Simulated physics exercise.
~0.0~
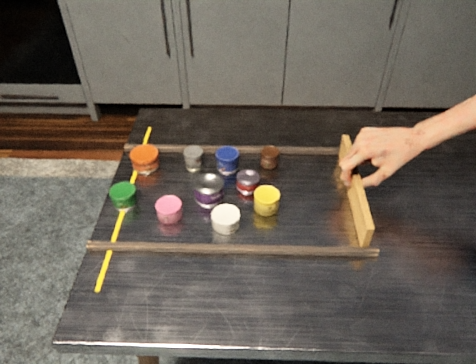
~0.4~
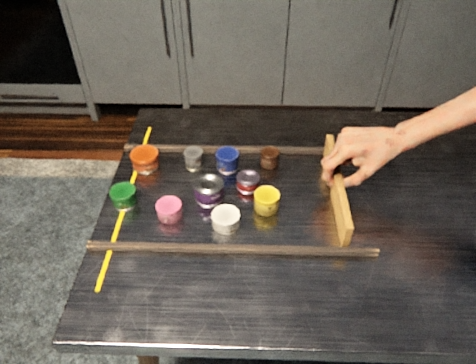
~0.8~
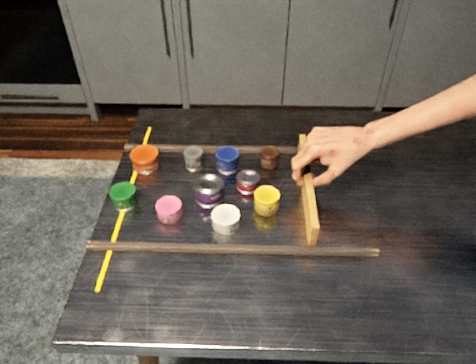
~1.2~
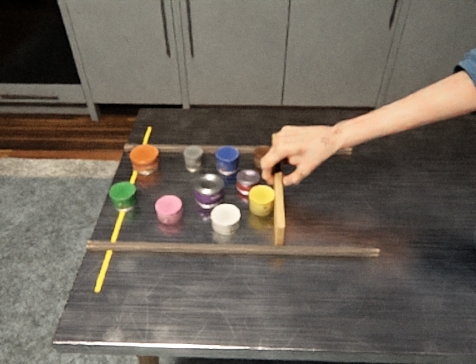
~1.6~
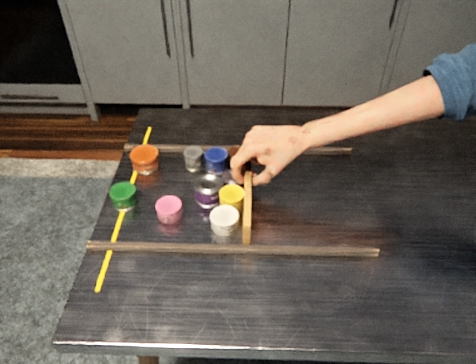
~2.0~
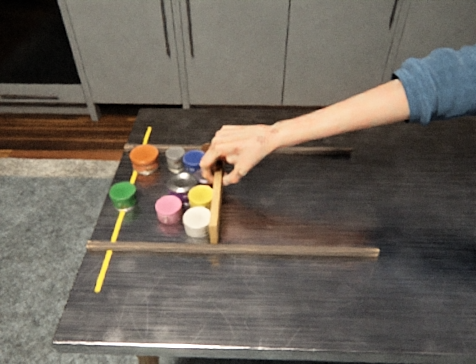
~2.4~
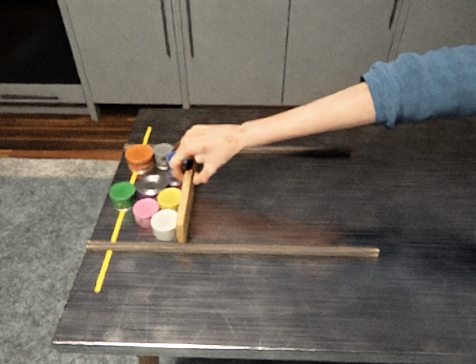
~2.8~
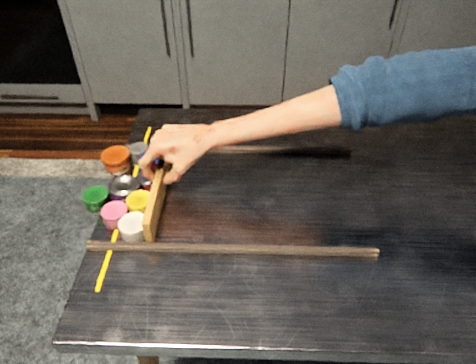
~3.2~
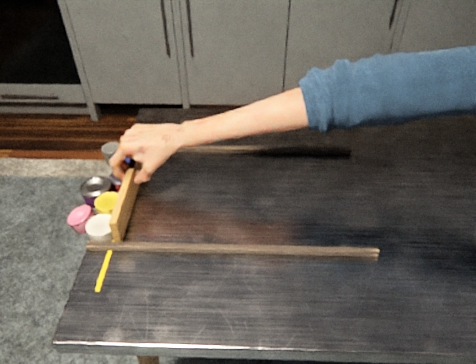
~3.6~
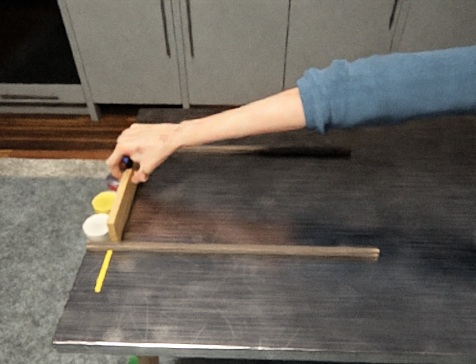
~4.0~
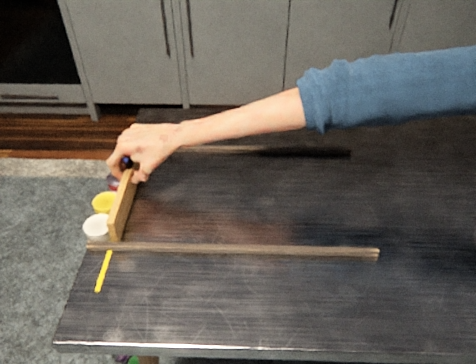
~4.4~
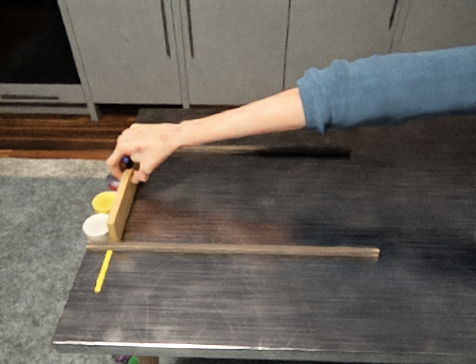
A hand slid an upright wooden board leftward between two rails on a dark table, gathering a cluster of small colourful pots and pushing them past a yellow tape line, until most dropped off the edge and a yellow and a white one remained beside the board.
